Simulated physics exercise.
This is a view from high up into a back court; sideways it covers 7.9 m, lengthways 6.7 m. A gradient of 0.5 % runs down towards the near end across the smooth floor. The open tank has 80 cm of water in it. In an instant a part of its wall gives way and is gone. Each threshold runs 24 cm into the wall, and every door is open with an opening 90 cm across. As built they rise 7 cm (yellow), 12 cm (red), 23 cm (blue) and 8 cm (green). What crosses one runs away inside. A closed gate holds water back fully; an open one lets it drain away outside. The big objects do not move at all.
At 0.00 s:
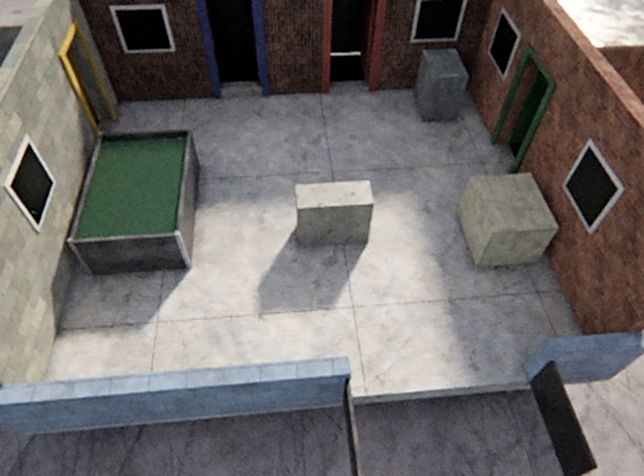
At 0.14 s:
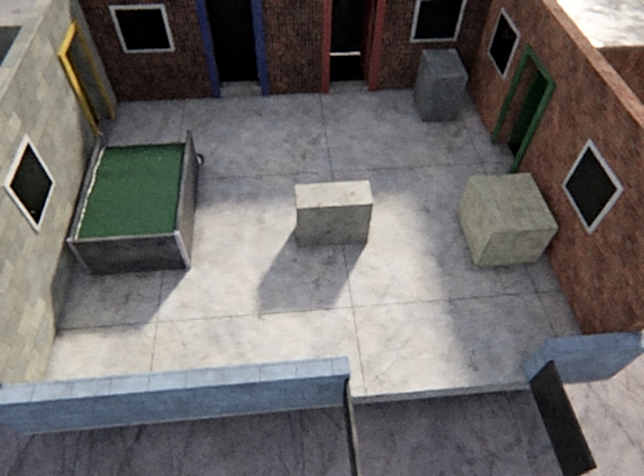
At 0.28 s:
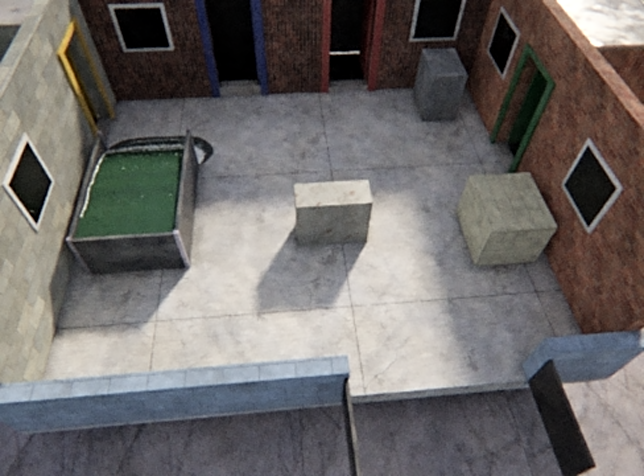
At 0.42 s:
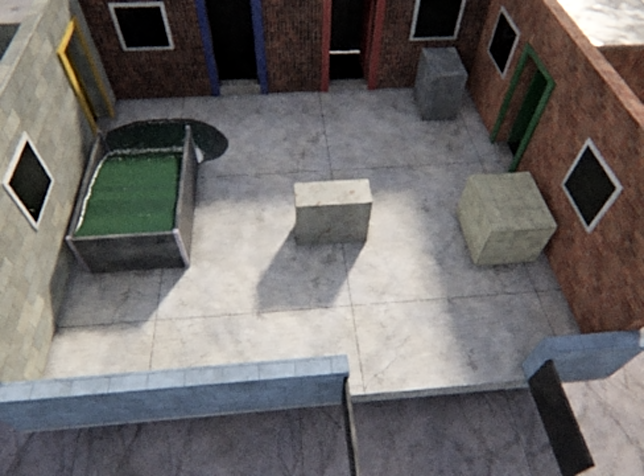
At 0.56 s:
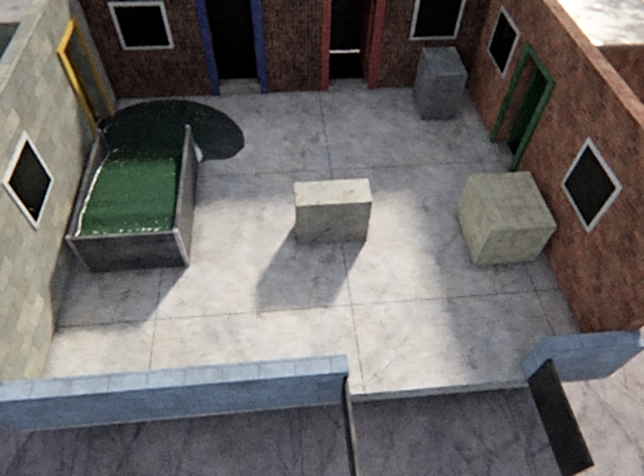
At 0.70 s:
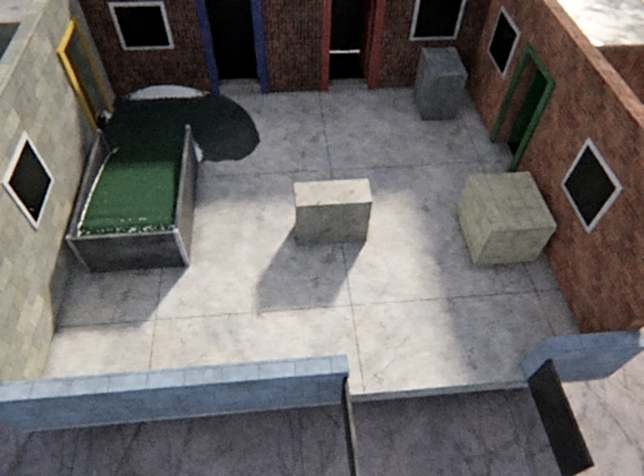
We see a walled court with coloured door surrounds, pale blocks and an open tank of green water; the tank's far side opens, and water pours out behind it, spreading across the floor in a widening dark pool.
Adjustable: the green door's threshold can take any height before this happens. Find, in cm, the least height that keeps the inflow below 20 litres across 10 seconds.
The least height is about 12.5 cm.
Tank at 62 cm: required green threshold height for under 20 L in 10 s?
Required height: Approx. 9.0 cm.
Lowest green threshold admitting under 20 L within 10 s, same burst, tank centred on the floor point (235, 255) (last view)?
6.0 cm or thereabouts.
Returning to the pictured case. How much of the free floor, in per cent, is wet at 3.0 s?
About 30 per cent.
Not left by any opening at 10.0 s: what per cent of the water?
Roughly 76 percent of the water remains.
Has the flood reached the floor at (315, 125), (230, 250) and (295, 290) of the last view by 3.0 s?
Status: Submerged / clear / clear.
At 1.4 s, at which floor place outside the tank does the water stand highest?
(112, 116).
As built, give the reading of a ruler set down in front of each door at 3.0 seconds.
Centimetres: Yellow = 28, red = 9, blue = 21, green = 0.
After 1.4 s water covers 15 % of the floor, deepest (56 cm) near (112, 116); it has not reached the green door.
After 3.0 s water covers 30 % of the floor, deepest (32 cm) near (125, 100); it has not reached the green door.
After 10.0 s water covers 85 % of the floor, deepest (12 cm) near (430, 87); 8 cm at the green door, 84 litres in over its 8 cm threshold.
At the green door as built, the water arrived by 3.6 s and peaked near 15 cm at 4.4 s.
Run again over the same 10 s with other heights there, 49 litres in over 10 cm, 9 litres over 14 cm. The limit of 20 litres is kept from about 12.5 cm up.
